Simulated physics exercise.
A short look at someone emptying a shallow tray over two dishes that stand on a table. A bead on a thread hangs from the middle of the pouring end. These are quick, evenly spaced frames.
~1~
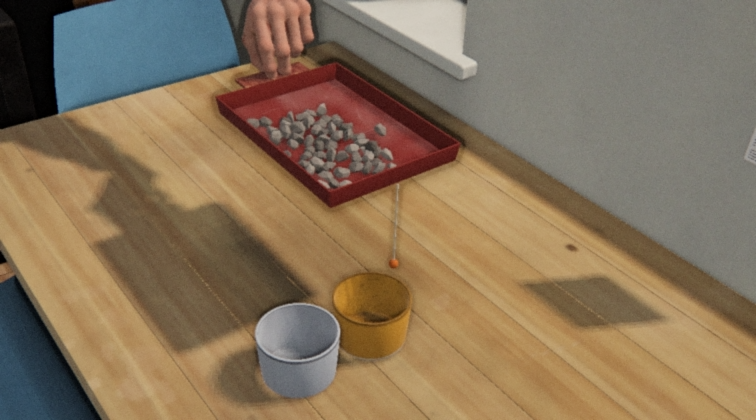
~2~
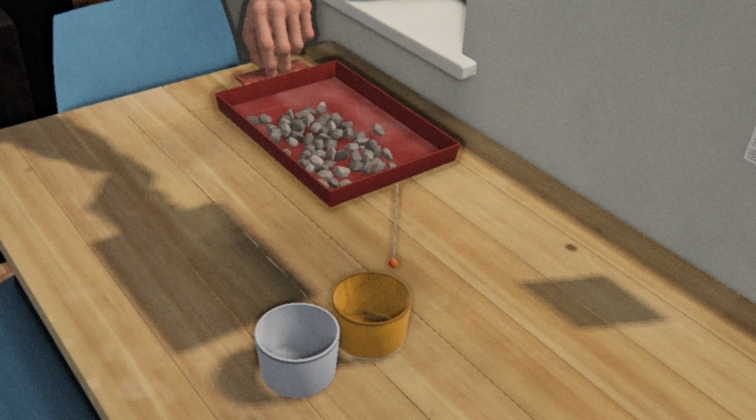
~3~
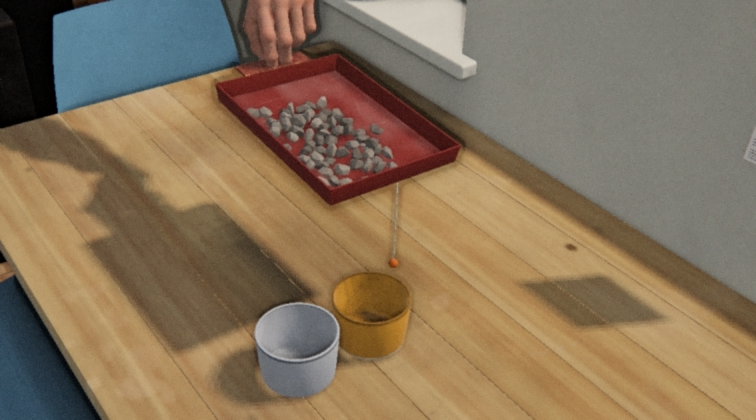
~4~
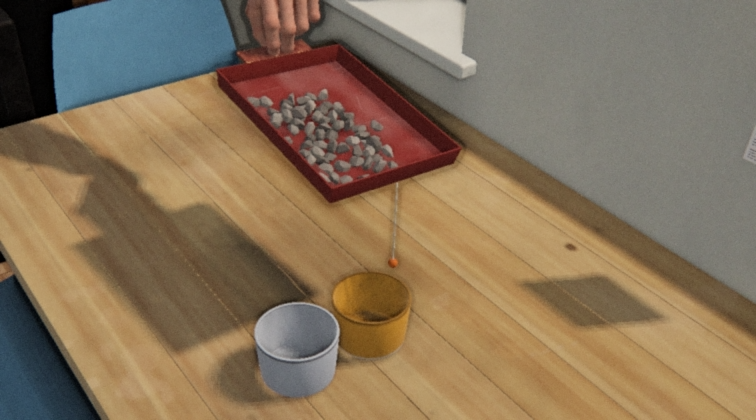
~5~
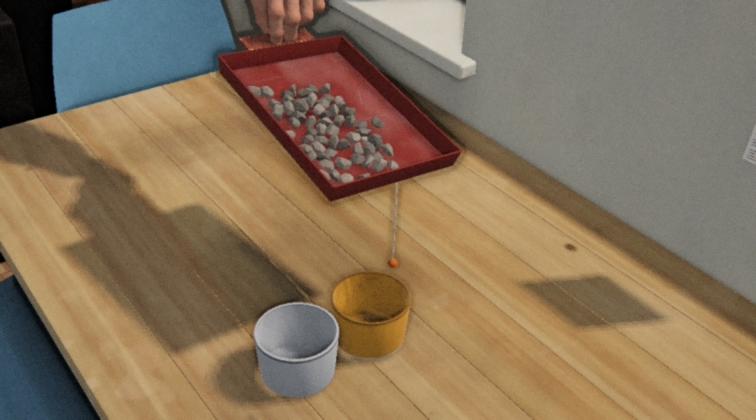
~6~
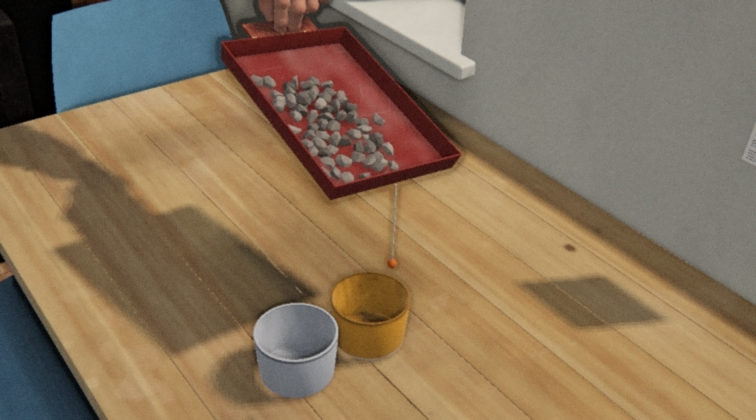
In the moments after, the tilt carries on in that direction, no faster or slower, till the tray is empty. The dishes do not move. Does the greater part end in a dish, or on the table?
Together they catch under half.
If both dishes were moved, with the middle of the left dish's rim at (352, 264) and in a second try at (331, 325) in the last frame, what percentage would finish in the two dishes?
In turn 10 and 10 in a hundred.
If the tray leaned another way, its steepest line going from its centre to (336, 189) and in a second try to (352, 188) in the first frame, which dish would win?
At the first place the right one, at the second the right dish.
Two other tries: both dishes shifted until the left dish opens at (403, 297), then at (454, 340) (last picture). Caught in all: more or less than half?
In turn: The larger part; below a half.
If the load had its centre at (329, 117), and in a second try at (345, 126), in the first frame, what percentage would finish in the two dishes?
The first gives 0 %, the second 0 %.
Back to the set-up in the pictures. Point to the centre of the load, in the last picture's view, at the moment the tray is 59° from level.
Roughly at (400, 143).
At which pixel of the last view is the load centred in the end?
Near (469, 307).
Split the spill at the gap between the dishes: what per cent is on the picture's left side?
Some 0 per cent.
Soon, tray tipped steeply; all on the tray.
A while on, tray tipped right over; nearly all on the tray; a small part outside both; a stray few in the air.
Towards the end, tray tipped past a quarter turn; all outside both.
Finally, tray tipped past a quarter turn; none in the left dish; none in the right dish; all outside both.
